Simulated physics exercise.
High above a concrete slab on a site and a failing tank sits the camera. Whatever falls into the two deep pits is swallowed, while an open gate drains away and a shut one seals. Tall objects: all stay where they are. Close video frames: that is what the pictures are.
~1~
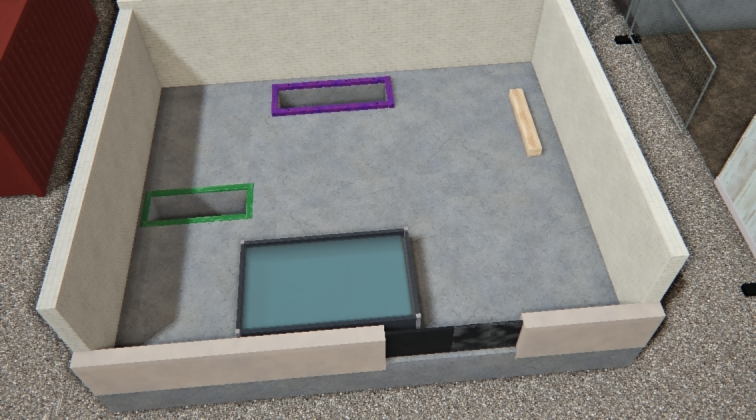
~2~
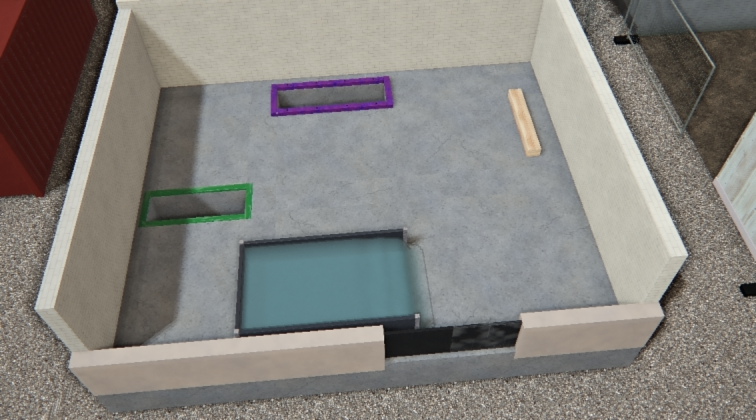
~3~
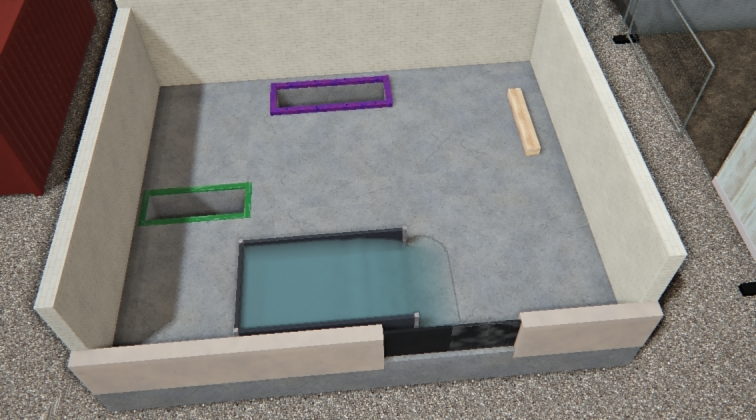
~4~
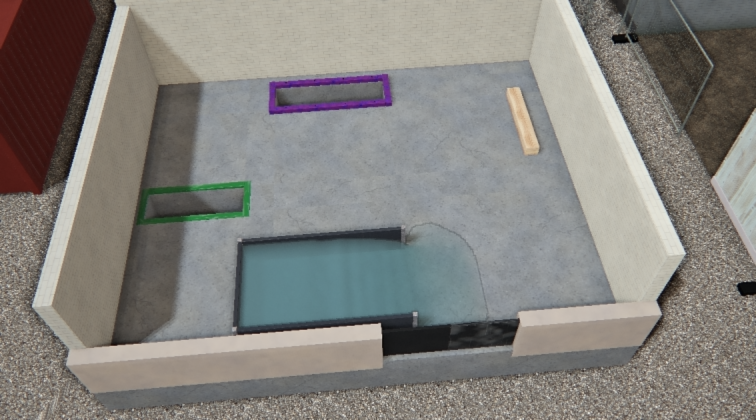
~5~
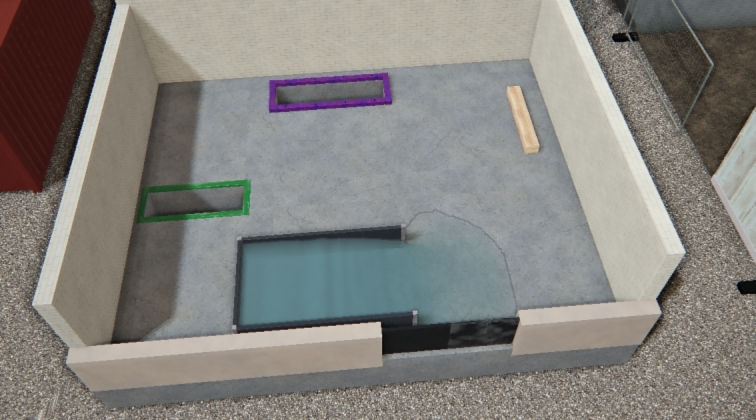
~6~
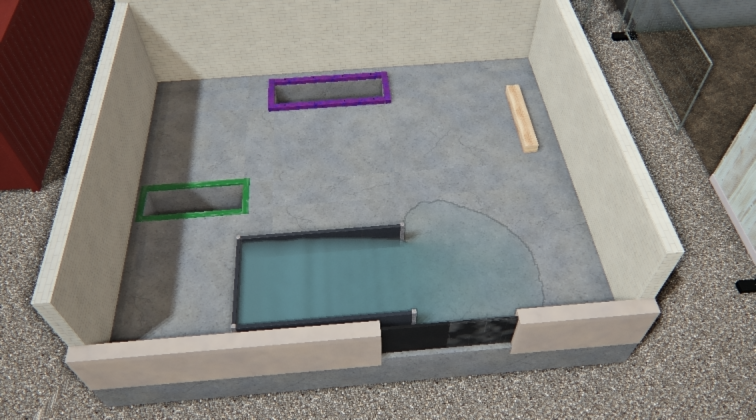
At first, a dark-edged tank of still, blue-green water sits whole on a walled grey slab, with purple- and green-edged rectangular openings and a wooden plank nearby. Then its right side opens and water pours out. The thin, curved sheet spreads steadily rightward and outward across the slab, widening into a broad rounded patch.
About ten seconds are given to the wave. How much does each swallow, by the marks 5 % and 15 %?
At the end, the gate accounts for a negligible part - below five per cent; the purple pit accounts for a negligible part - below five per cent; the green pit accounts for a negligible part - below five per cent.
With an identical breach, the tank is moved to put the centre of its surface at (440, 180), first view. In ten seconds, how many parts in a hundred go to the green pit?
Within ten seconds roughly 6 percent of the total ends in the green pit.
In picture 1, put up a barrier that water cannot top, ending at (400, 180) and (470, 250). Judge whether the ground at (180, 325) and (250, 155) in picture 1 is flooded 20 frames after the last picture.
Result, in the order given: Unsoaked / unsoaked.
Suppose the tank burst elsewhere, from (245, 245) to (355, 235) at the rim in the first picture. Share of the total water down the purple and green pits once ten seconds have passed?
I'd say the purple pit gets around 10 percent and the green pit around 30 percent.
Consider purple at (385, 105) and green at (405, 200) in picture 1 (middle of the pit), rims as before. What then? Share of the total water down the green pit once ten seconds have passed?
The green pit takes 10 per cent.
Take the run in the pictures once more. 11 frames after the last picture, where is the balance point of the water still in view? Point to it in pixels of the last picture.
Roughly (437, 279).
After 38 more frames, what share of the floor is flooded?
That works out at 50 %.
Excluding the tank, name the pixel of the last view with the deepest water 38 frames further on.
My pick is (529, 61).
A moment on, water covers 20 % of the floor; the gate 0 %, the purple pit 0 %, the green pit 0 %.
Next, water covers 25 % of the floor; the gate 0 %, the purple pit 0 %, the green pit 0 %.
Then, water covers 30 % of the floor; the gate 0 %, the purple pit 0 %, the green pit 0 %.
Later, water covers 50 % of the floor; the gate 0 %, the purple pit 0 %, the green pit 0 %.
In the end, water covers 80 % of the floor; the gate 0 %, the purple pit 1 %, the green pit 1 %.
